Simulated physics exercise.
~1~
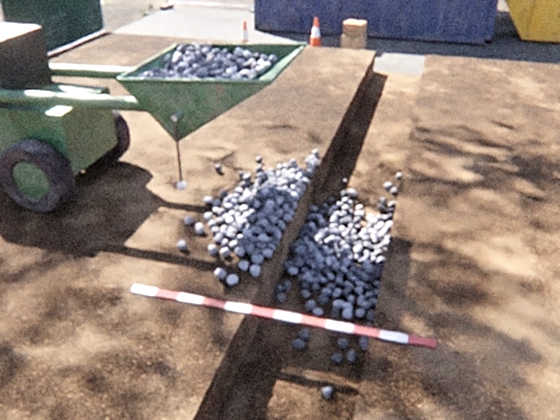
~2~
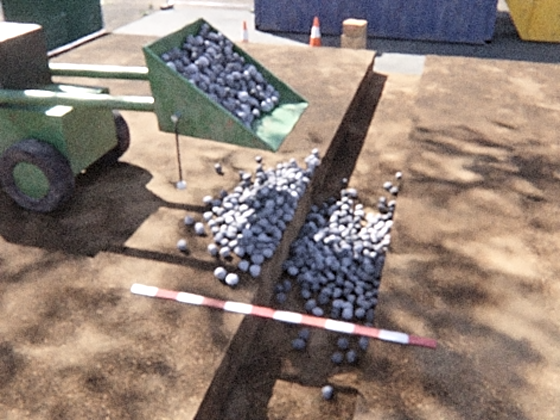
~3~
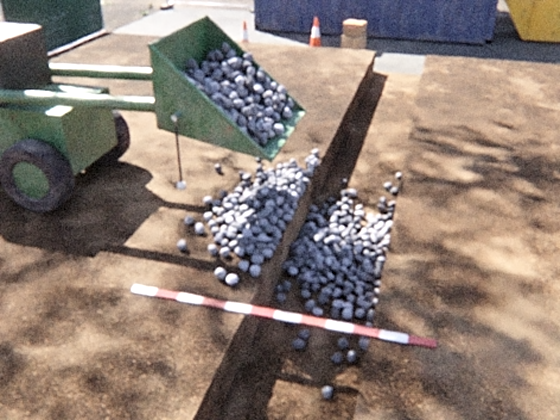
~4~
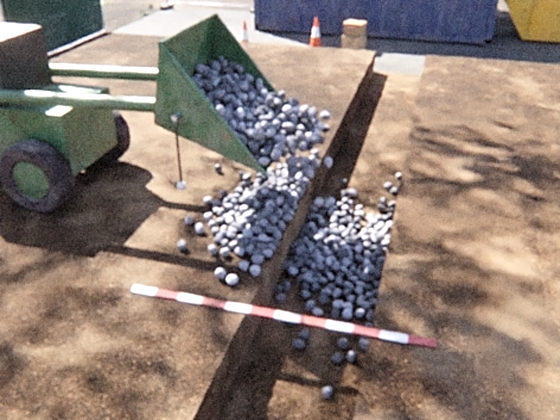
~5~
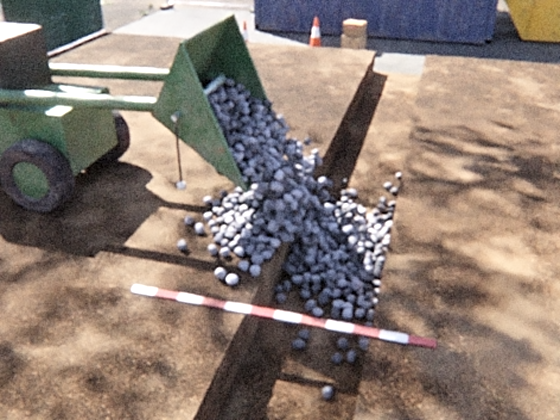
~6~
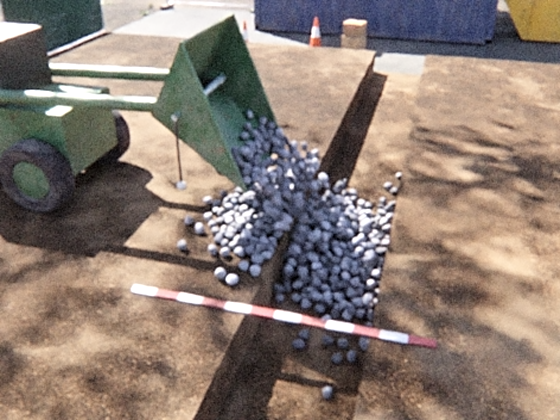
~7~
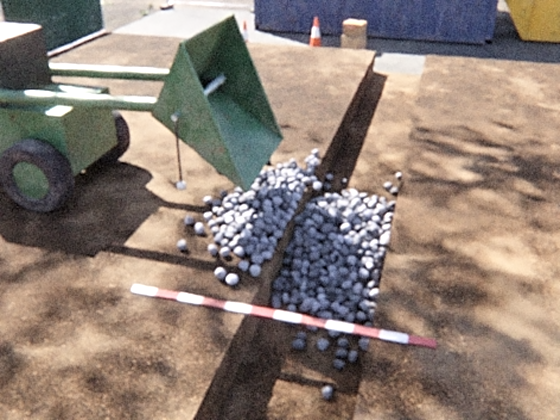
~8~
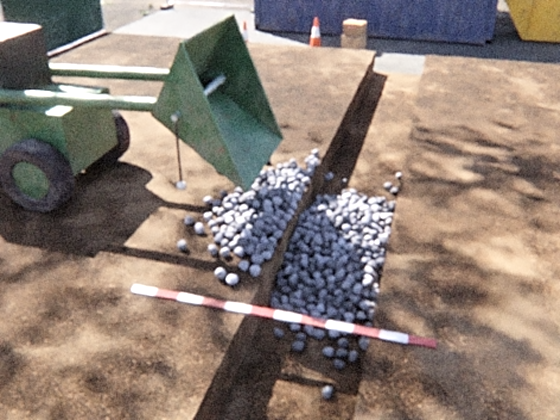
A green loader bucket filled with smooth grey stones hangs at the left over brown ground, seen from above at an angle. Ahead of it a straight-sided trench runs away from the viewer, with earlier stones heaped on its near edge and inside it, behind a red and white striped pole. An orange cone and blue and yellow containers stand at the back. The bucket tips forward to the right, slows with its load still inside, then tilts steeply. Stones pour over its lip onto the heap and into the trench. The bucket ends empty and still, with the trench pile visibly fuller.
